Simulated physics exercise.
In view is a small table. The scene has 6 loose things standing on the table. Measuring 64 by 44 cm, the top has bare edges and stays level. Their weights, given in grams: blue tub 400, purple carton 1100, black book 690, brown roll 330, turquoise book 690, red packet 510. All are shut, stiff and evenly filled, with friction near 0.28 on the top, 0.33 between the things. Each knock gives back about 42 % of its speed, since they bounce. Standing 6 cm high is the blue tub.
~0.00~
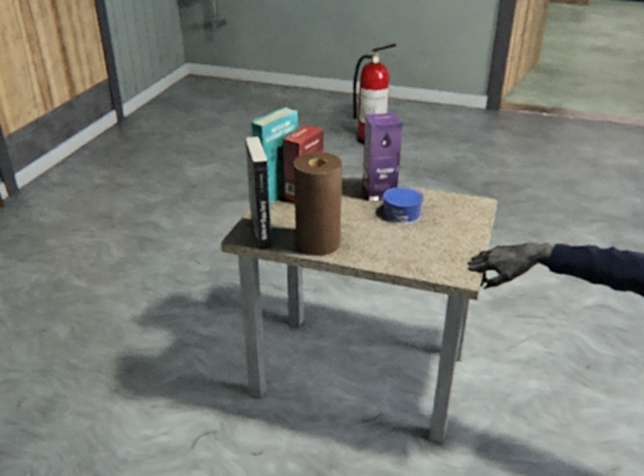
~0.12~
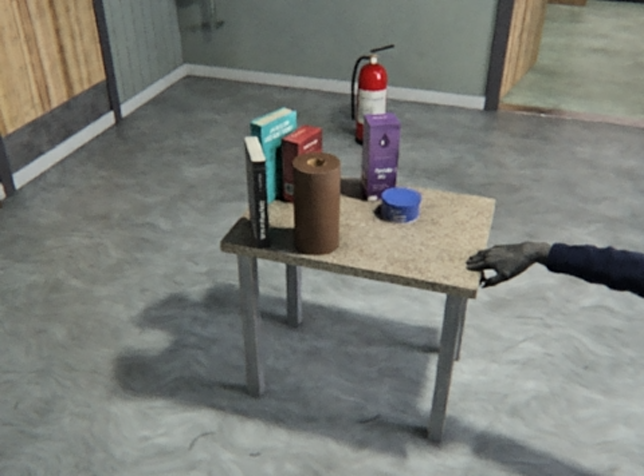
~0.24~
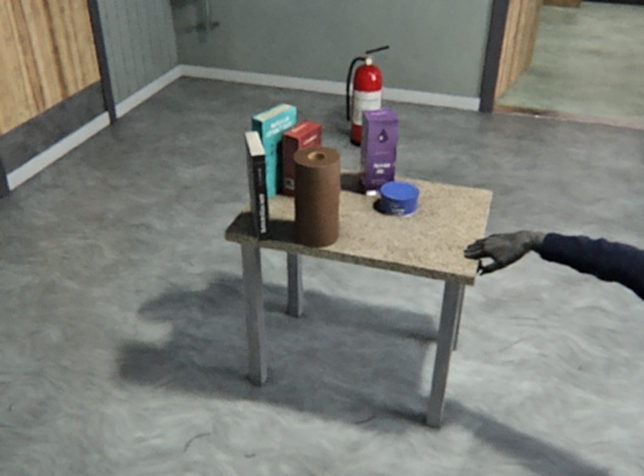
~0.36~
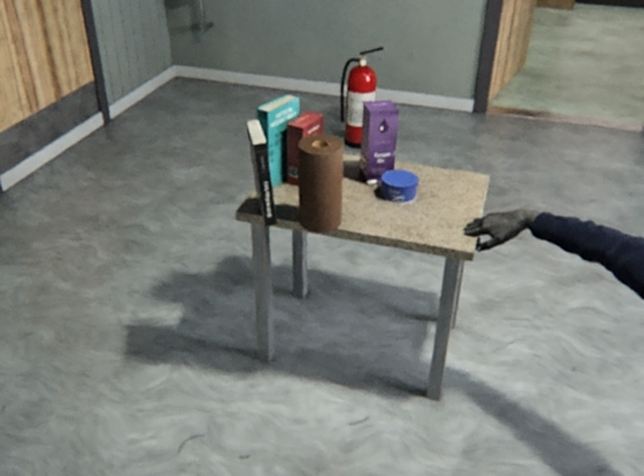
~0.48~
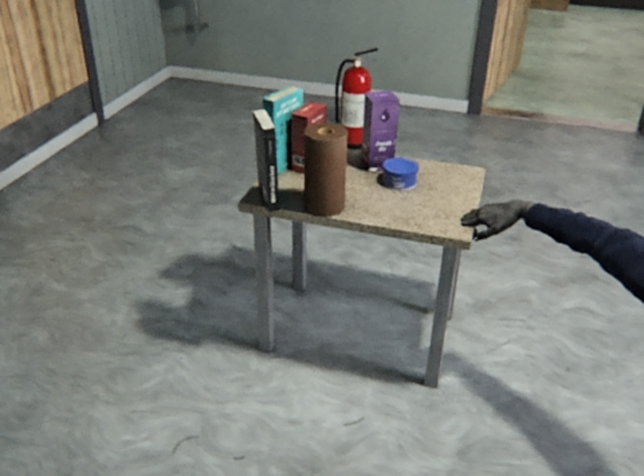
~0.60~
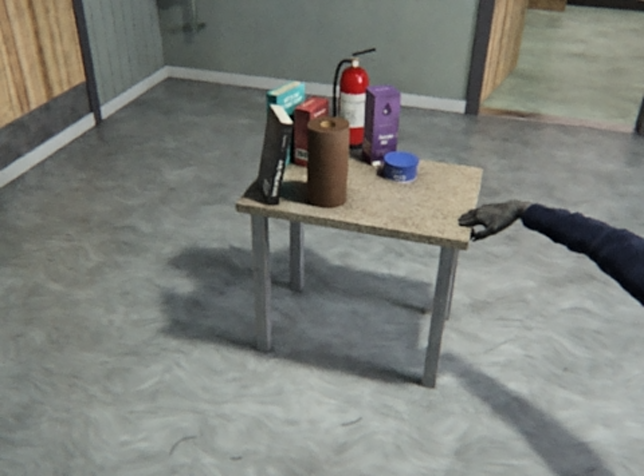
The clip shows a gloved hand at the right corner of a small table holding books, cartons, a brown roll and a blue tub; the table slides away toward the back wall, and the black book tilts rightward.
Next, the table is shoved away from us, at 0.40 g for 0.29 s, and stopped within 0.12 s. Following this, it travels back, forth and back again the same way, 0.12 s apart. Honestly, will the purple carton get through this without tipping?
No.
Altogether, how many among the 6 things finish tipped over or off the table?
In all, 6.
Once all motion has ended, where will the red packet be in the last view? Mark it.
It finishes around (269, 231).
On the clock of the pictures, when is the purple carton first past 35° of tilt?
At about 0.9 s.
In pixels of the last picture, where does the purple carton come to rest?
The resting point is around (403, 354).
Around 1.20 s, table 2 cm from its start; blue tub, purple carton and red packet now off the table; black book on its side; brown roll on its side.
Around 1.80 s, table 18 cm from its start; brown roll now off the table; black book on its side; turquoise book shifted 15 cm.
Finally (2.7 s), off the table and tipped over, blue tub, purple carton, brown roll, turquoise book and red packet; on their side or leaning hard on the table, black book. Final places as that camera would see them, purple carton near (403, 354).
